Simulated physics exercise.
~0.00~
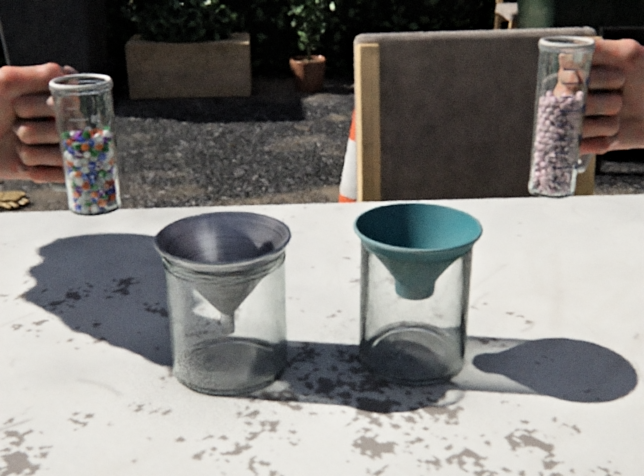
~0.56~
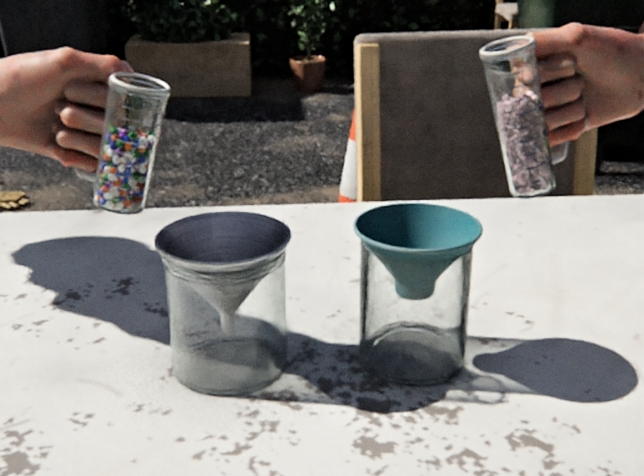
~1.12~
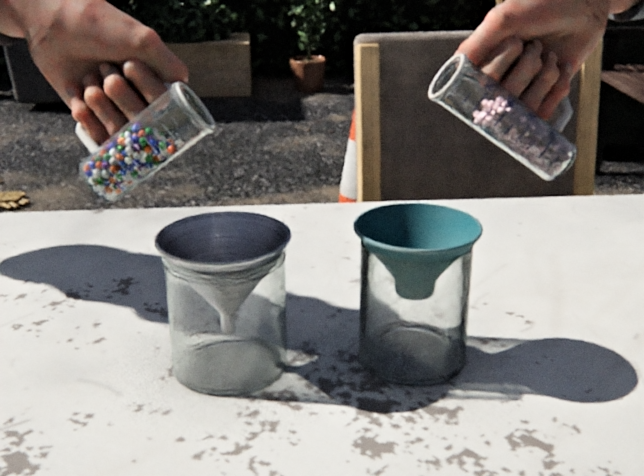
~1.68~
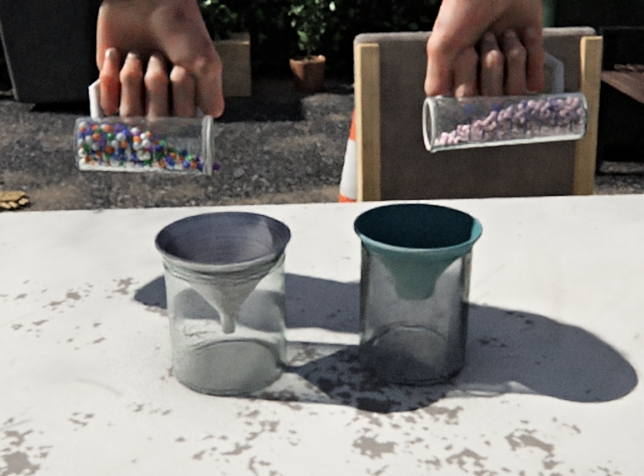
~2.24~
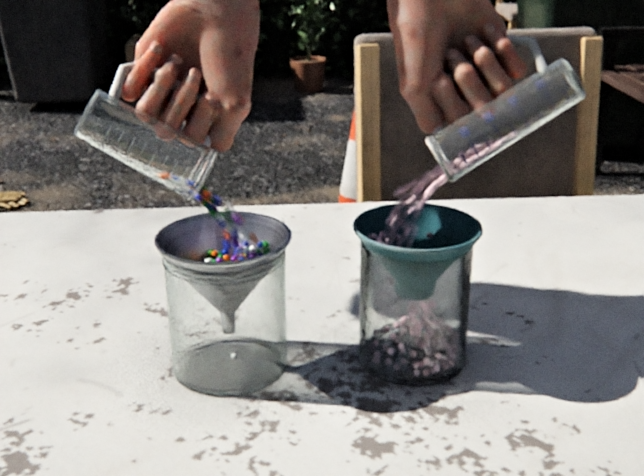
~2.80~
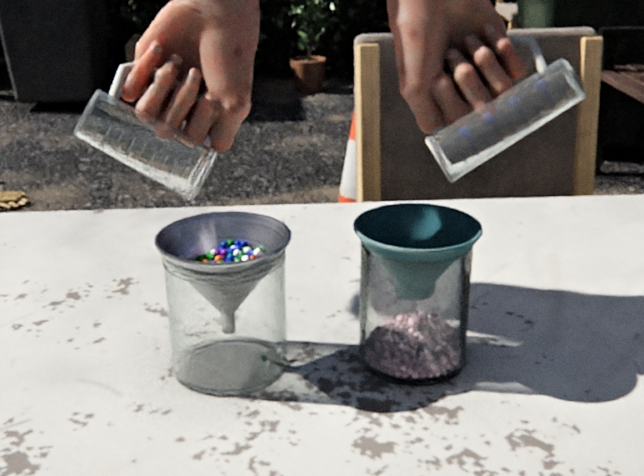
The clip shows two hands tipping clear cups of small pieces, multicoloured on the left and pale pink on the right, into funnels set on glass jars; the multicoloured ones stay heaped in the grey funnel, while the pink ones pass through the teal funnel and settle in the jar.
